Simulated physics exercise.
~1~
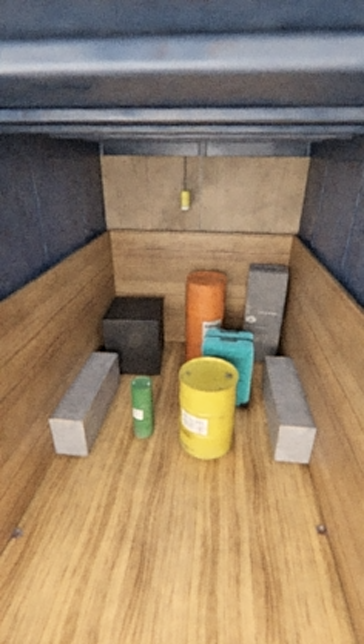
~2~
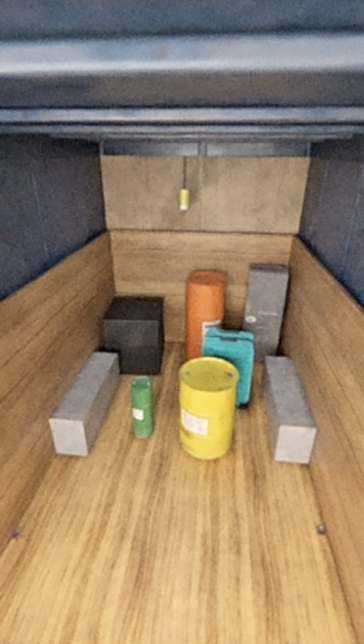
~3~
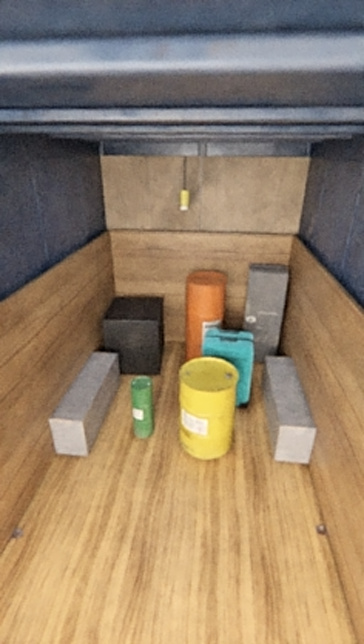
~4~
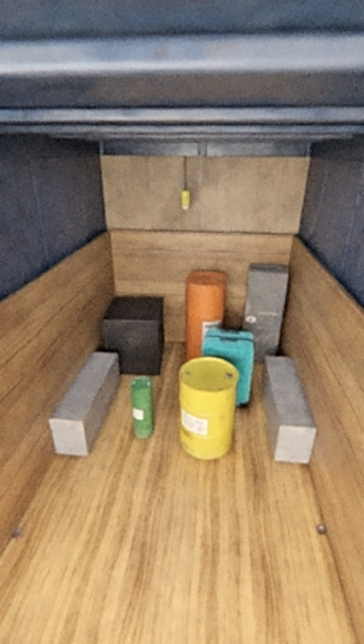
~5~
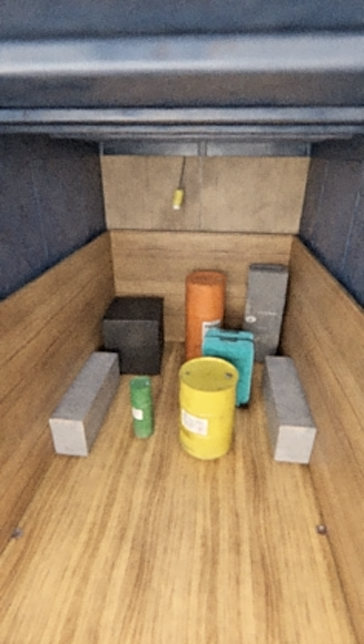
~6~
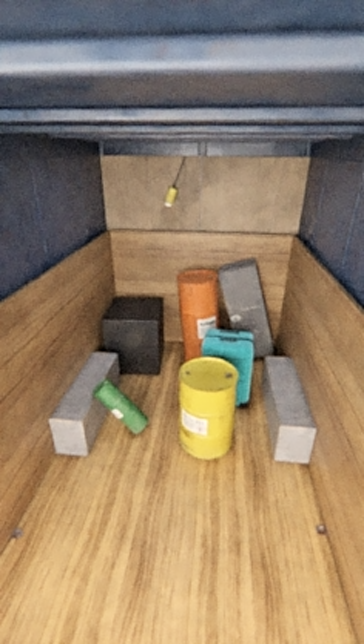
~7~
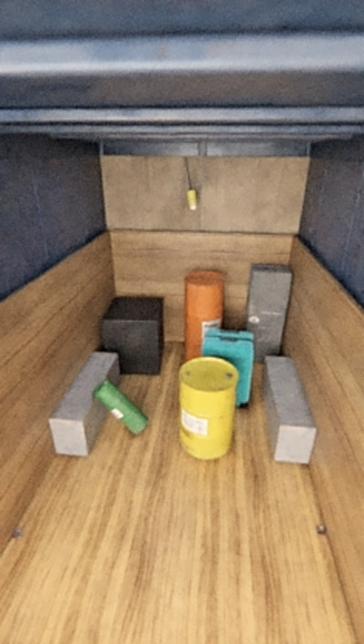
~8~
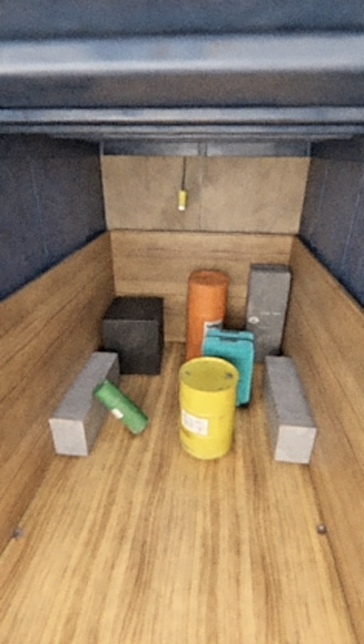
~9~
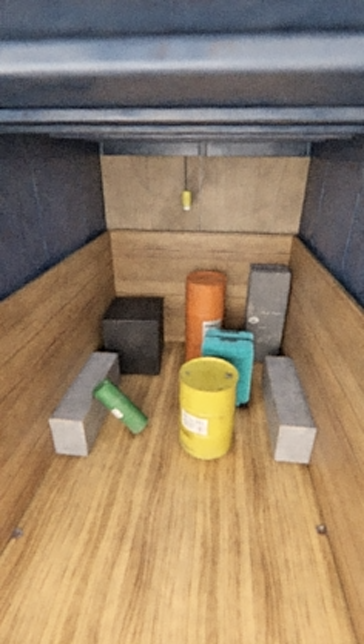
Grey box in a wood-lined van bay rocking left and settling upright as a green canister tips left, staying leaned on a wheel box.
